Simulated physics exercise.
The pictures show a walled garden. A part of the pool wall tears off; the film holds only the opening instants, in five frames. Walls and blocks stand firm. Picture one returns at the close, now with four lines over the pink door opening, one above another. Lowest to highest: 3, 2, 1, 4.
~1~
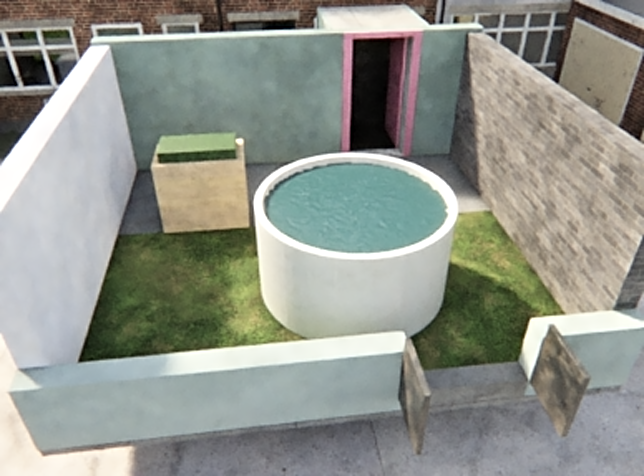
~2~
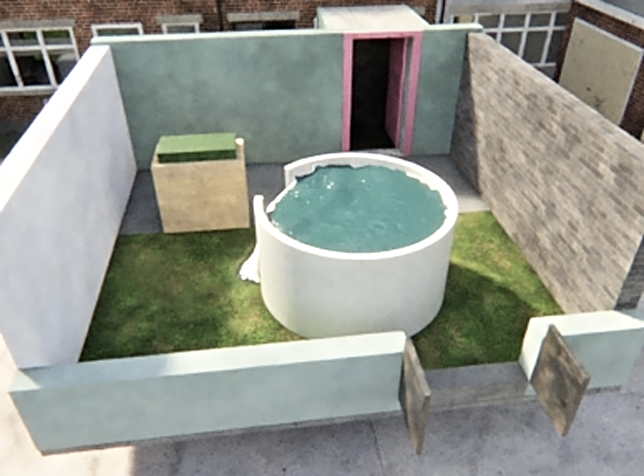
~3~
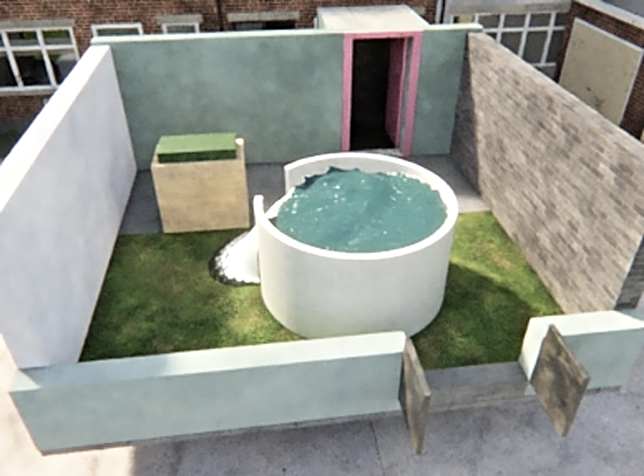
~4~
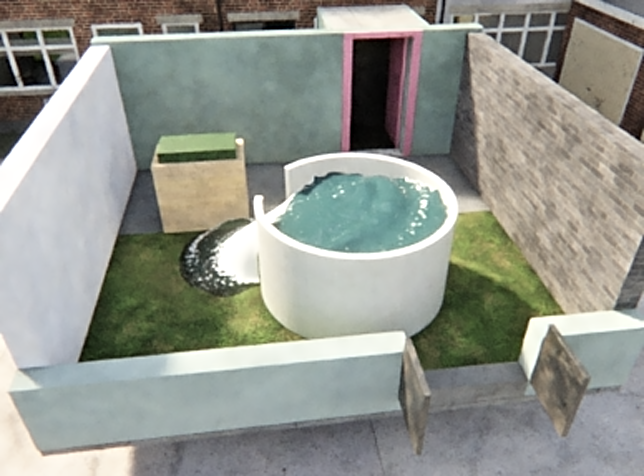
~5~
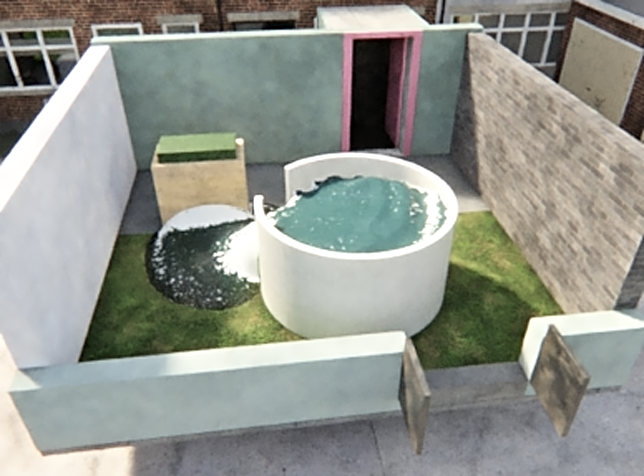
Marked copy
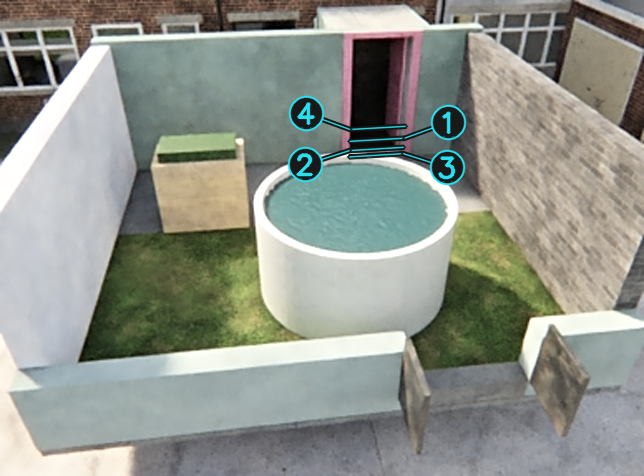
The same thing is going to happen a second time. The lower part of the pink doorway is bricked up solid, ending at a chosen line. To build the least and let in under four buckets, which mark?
Take 2.
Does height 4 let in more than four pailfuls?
No, that is safe.
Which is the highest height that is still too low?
That is height 3.
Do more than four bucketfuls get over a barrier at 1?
No, not at all.
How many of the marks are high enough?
Three of the four.
In cyan, 1 at (377, 139); 2 at (376, 148); 3 at (376, 155); 4 at (378, 127); from the bottom up 3, 2, 1, 4.
For height 1, nothing gets over.
For height 2, a splash gets over, under a bucket.
For height 3, about 9 bucketfuls get in.
For height 4, nothing gets over.
